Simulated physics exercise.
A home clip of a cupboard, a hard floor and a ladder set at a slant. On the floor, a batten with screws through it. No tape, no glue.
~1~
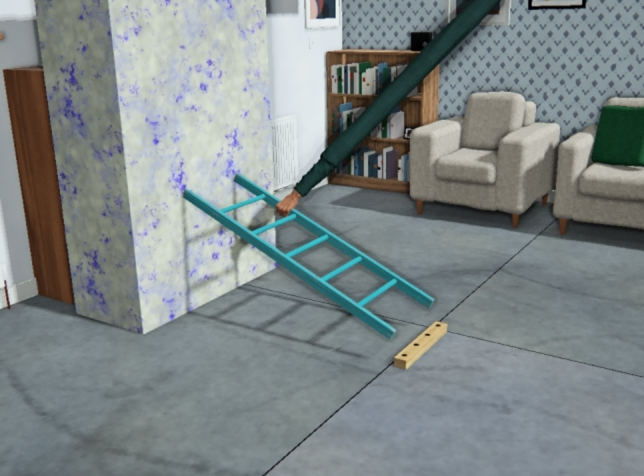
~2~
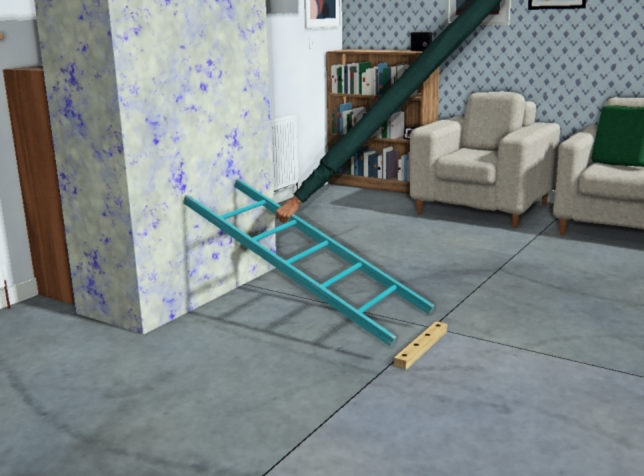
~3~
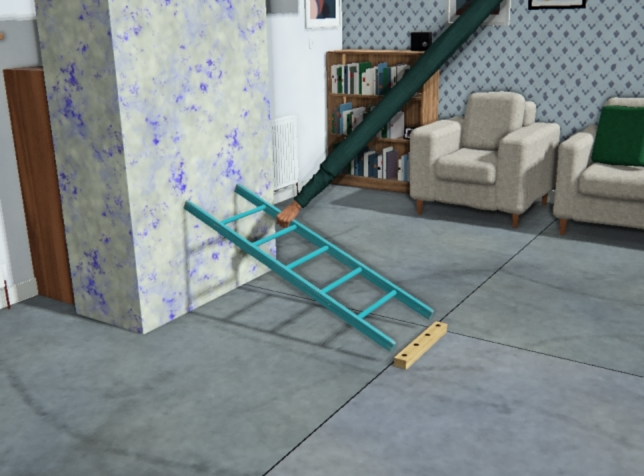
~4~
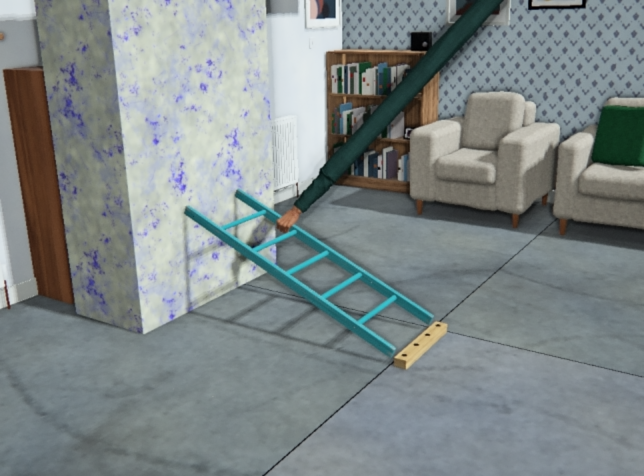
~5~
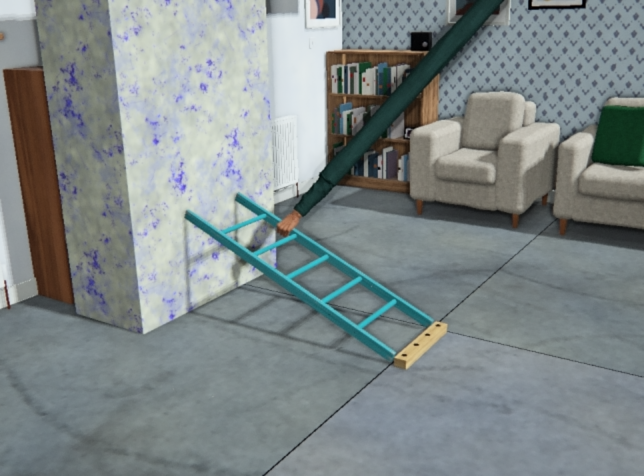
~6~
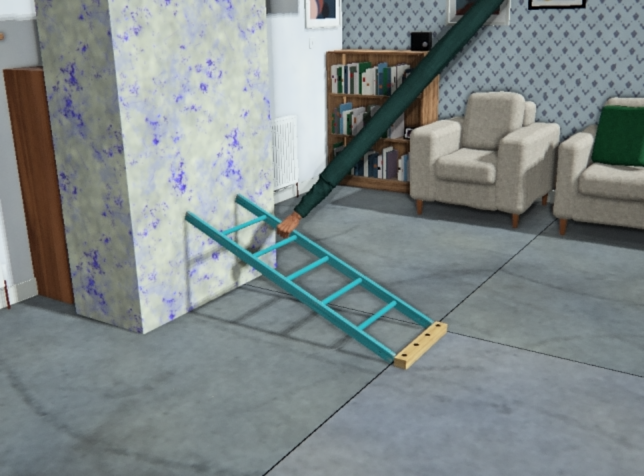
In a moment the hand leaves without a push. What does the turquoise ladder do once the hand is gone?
In the end the turquoise ladder remains leaning.
Then, 0.16 s later than the last frame, turquoise ladder moving near (307, 271).
When it is over, the turquoise ladder stays up, near (307, 271).
